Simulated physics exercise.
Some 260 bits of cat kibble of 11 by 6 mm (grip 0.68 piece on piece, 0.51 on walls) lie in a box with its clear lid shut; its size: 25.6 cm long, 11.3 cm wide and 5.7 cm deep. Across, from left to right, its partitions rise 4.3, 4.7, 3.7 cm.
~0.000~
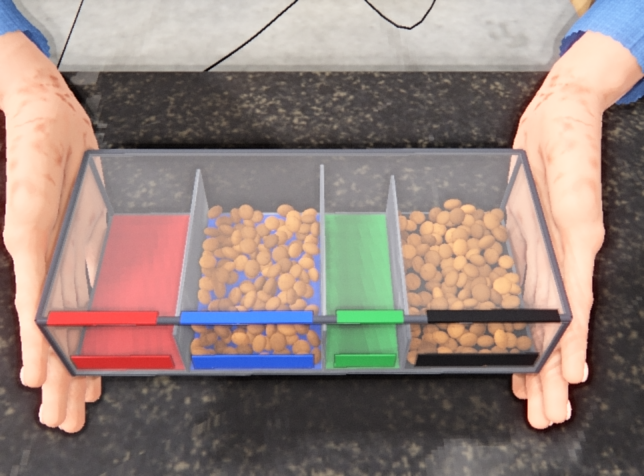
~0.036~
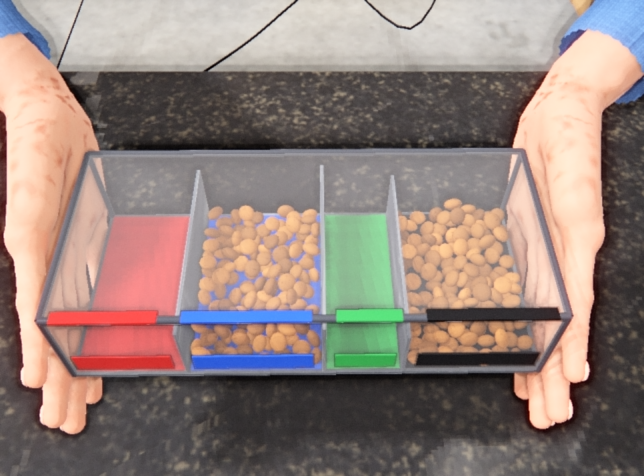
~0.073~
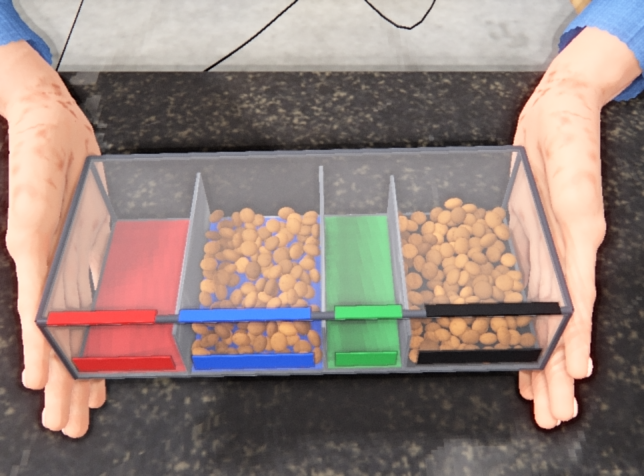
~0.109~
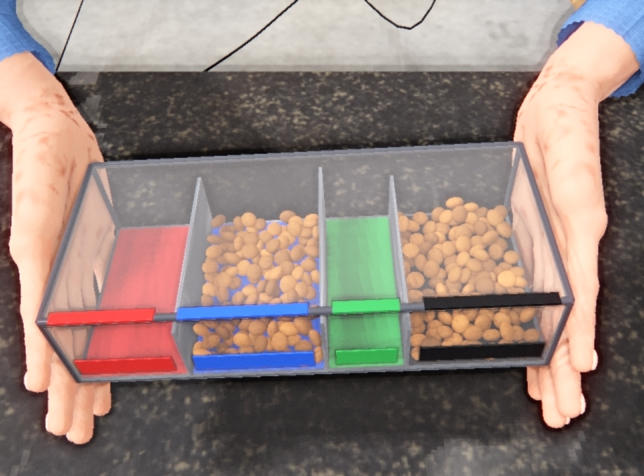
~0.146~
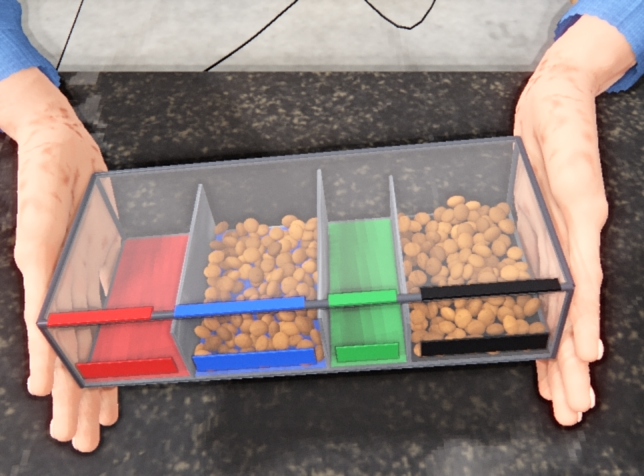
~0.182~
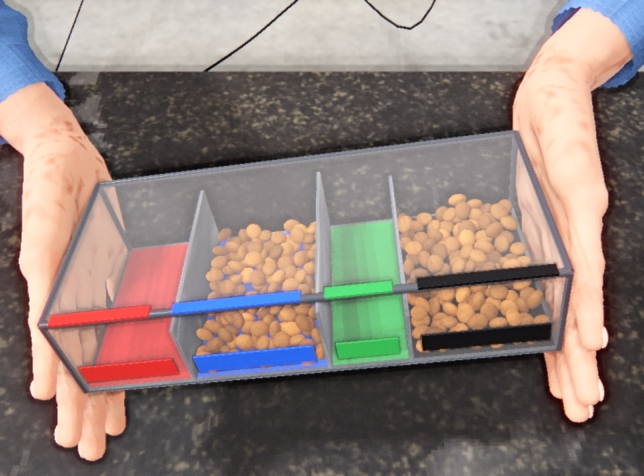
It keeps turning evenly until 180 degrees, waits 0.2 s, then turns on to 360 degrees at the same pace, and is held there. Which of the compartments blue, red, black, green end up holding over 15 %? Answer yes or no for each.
Blue - yes; red - no; black - yes; green - no.
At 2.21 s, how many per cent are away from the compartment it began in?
Around 20 %.
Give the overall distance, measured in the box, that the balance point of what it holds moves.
About 3.0 cm.
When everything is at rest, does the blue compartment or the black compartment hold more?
Larger share at rest: In the black compartment.
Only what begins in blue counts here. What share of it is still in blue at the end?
Estimate: Some 80 per cent.
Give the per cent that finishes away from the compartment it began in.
I'd put it at about 10 percent.
Then, at 1.29 s, tilt 135 degrees; blue 50 %, red 5 %, black 35 %, green 10 %; middle of all pieces near (358, 269).
After 2.21 s, tilt 159 degrees; blue 45 %, red 5 %, black 35 %, green 10 %; middle of all pieces near (363, 266).
After 3.06 s, tilt 66 degrees; blue 45 %, black 55 %; middle of all pieces near (355, 322).
Then, at 3.87 s, tilt 0 degrees; blue 45 %, black 55 %; middle of all pieces near (390, 315).
In the end, at 4.8 s, blue 45 %, red 0 %, black 55 %, green 0 %.
